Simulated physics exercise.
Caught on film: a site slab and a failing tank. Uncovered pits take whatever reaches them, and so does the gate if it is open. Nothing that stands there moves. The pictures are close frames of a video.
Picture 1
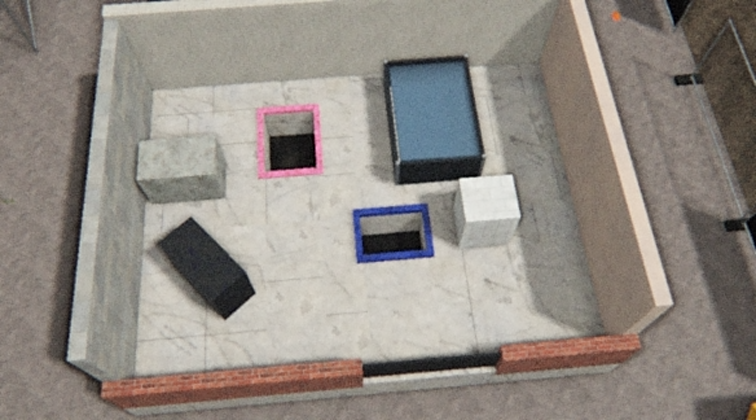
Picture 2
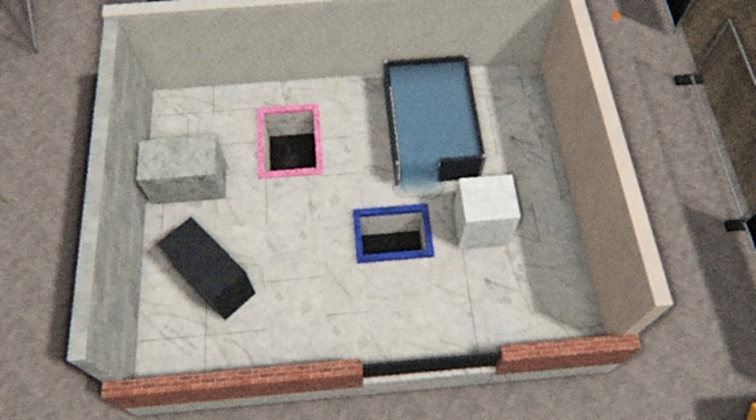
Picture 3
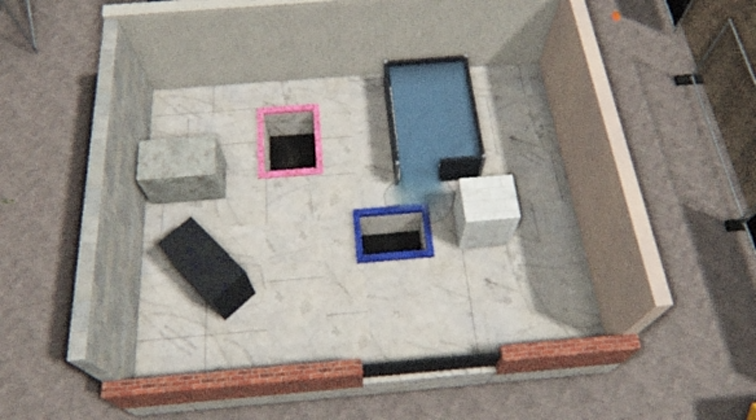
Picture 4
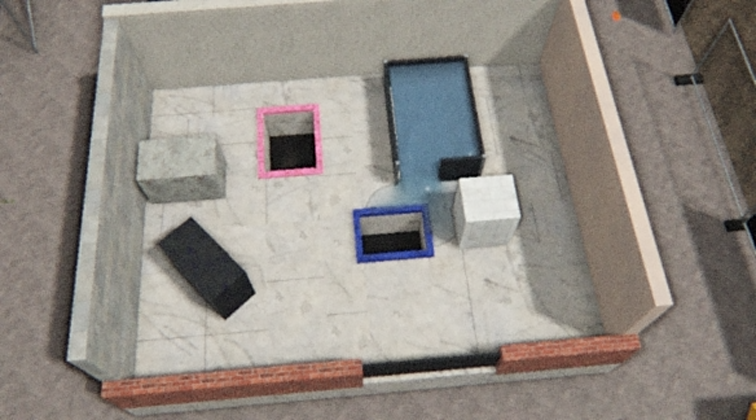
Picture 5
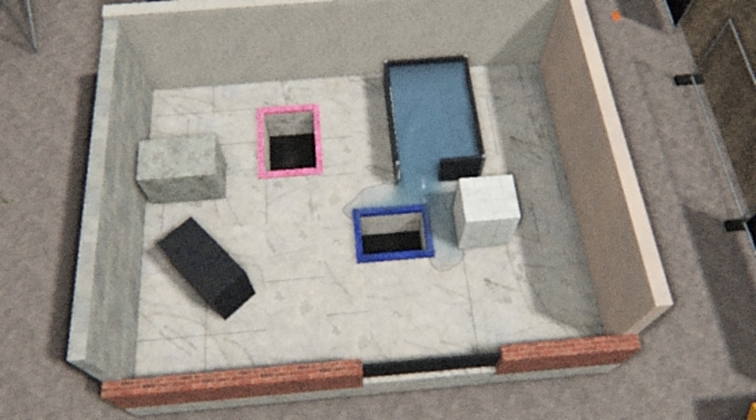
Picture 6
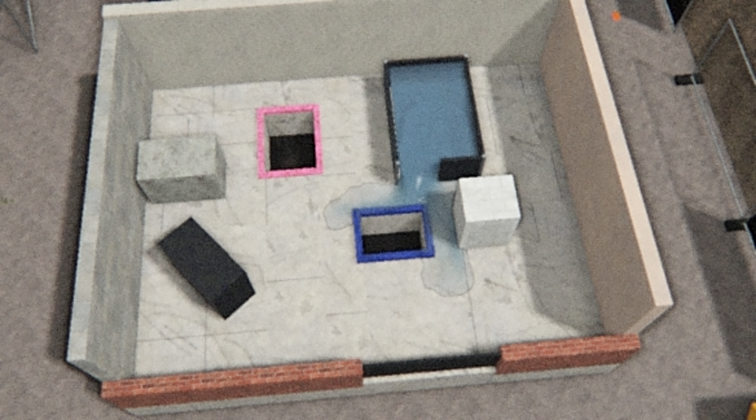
At the start, a dark-framed tank of blue water stands whole on a pale walled slab, near a white block and two openings rimmed in pink and blue. A gap appears at its near end and water pours out, reaching the blue-rimmed opening, then spreading around both sides of it.
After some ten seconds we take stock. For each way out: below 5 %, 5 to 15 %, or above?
The gate takes less than 5 %; the pink pit takes less than 5 %; the blue pit takes more than 15 %.
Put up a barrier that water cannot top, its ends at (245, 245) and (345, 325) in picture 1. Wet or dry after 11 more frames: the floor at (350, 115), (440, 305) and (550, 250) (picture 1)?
In that order: Clear, flooded, free of water.
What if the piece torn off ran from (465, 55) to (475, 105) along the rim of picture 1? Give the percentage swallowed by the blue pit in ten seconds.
Per cent: Blue 0.
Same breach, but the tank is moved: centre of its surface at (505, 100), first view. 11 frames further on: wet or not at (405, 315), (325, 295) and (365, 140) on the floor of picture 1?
As listed: Free of water, dry, awash.
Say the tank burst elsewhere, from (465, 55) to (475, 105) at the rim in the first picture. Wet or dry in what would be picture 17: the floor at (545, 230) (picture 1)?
Verdict: Awash.
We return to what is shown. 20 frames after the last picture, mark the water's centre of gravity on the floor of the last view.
Roughly at (424, 182).
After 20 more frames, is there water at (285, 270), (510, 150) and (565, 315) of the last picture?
One after the other: Clear, dry, covered.
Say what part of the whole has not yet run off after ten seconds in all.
Close to 66 %.
A moment on, water covers 15 % of the floor; the gate 0 %, the pink pit 0 %, the blue pit 11 %.
Next, water covers 25 % of the floor; the gate 0 %, the pink pit 0 %, the blue pit 18 %.
Then, water covers 35 % of the floor; the gate 0 %, the pink pit 0 %, the blue pit 25 %.
Later, water covers 60 % of the floor; the gate 0 %, the pink pit 0 %, the blue pit 31 %.
In the end, water covers 85 % of the floor; the gate 0 %, the pink pit 0 %, the blue pit 33 %.
